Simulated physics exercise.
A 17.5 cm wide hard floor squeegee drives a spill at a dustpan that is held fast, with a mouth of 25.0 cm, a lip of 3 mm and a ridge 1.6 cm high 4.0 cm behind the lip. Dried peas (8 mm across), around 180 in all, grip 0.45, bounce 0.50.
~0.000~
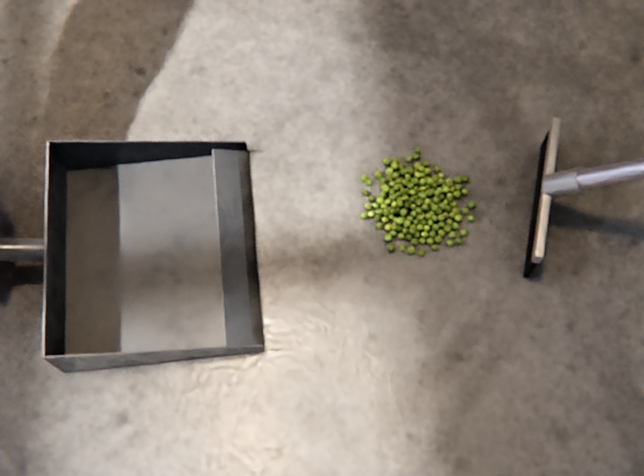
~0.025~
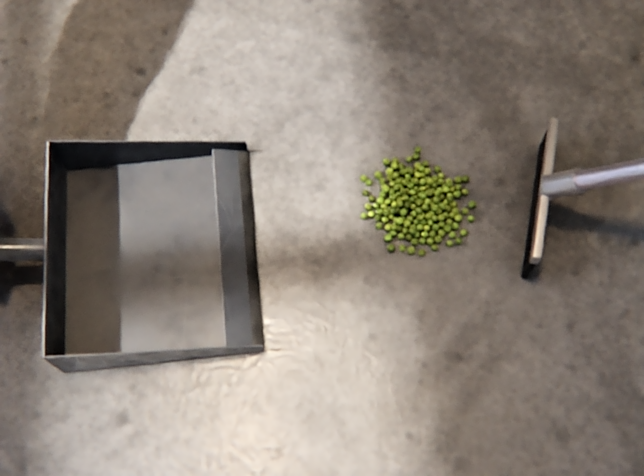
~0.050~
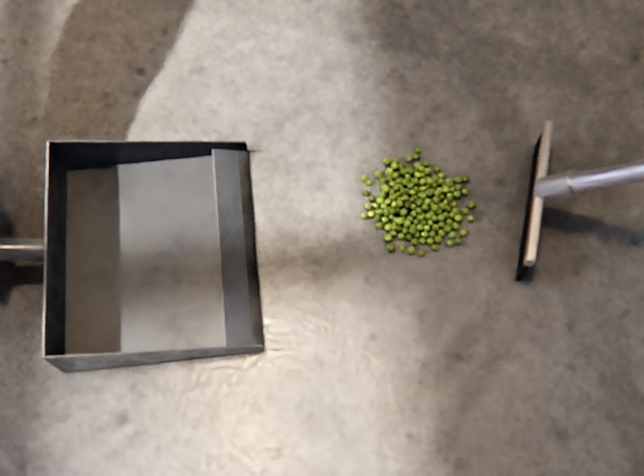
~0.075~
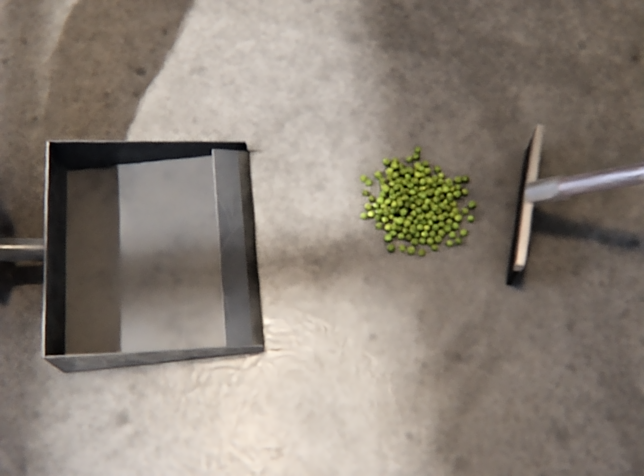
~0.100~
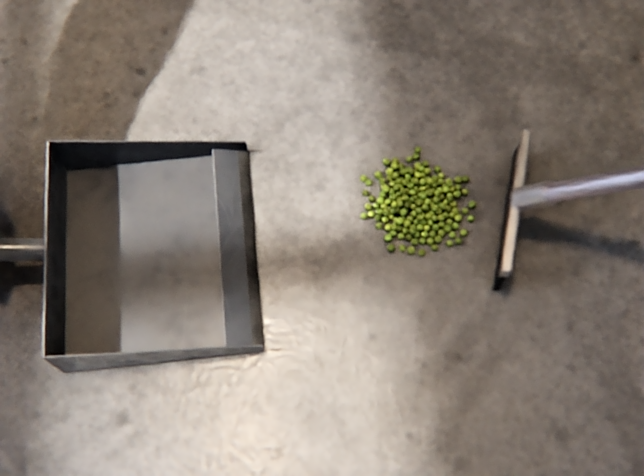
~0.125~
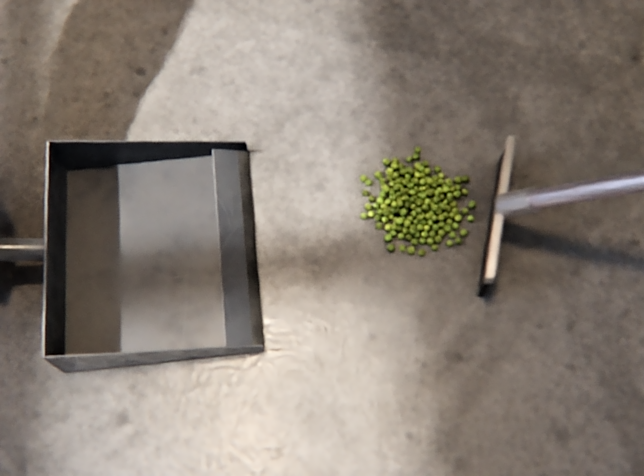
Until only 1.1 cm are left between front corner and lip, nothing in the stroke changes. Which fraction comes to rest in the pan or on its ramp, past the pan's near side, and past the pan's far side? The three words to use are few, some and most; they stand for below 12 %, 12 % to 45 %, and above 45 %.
Pan: Few, near side: Few, far side: Few.
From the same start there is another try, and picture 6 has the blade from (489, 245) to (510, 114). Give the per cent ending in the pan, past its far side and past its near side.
Per cent by place - pan 15, far side 40, near side 0.
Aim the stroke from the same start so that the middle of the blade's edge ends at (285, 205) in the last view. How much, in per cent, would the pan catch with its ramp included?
About 20 %.
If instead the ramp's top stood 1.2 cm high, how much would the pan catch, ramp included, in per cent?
I'd expect close to 0 per cent.
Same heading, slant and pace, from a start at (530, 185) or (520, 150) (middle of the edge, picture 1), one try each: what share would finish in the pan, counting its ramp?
5 and 10 per cent, roughly.
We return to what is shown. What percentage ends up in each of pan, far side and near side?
Final shares - pan: 0%, near side: 0%, far side: 5%.
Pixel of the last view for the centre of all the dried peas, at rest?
Somewhere near (305, 194) in the last picture.
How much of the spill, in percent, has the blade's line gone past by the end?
I'd put it near 40 in a hundred.
After 0.29 s, middle of the blade 15 cm from the lip; 0 % over the lip, far side 0 %, near side 0 %.
After 0.40 s, middle of the blade 7 cm from the lip; 0 % over the lip, far side 0 %, near side 0 %.
Then, at 0.64 s, middle of the blade 4 cm from the lip; 5 % over the lip, far side 5 %, near side 0 %.
At rest (1.2 s), pan 0 %, near side 0 %, far side 5 %, in front of the lip or behind the blade 90 %.
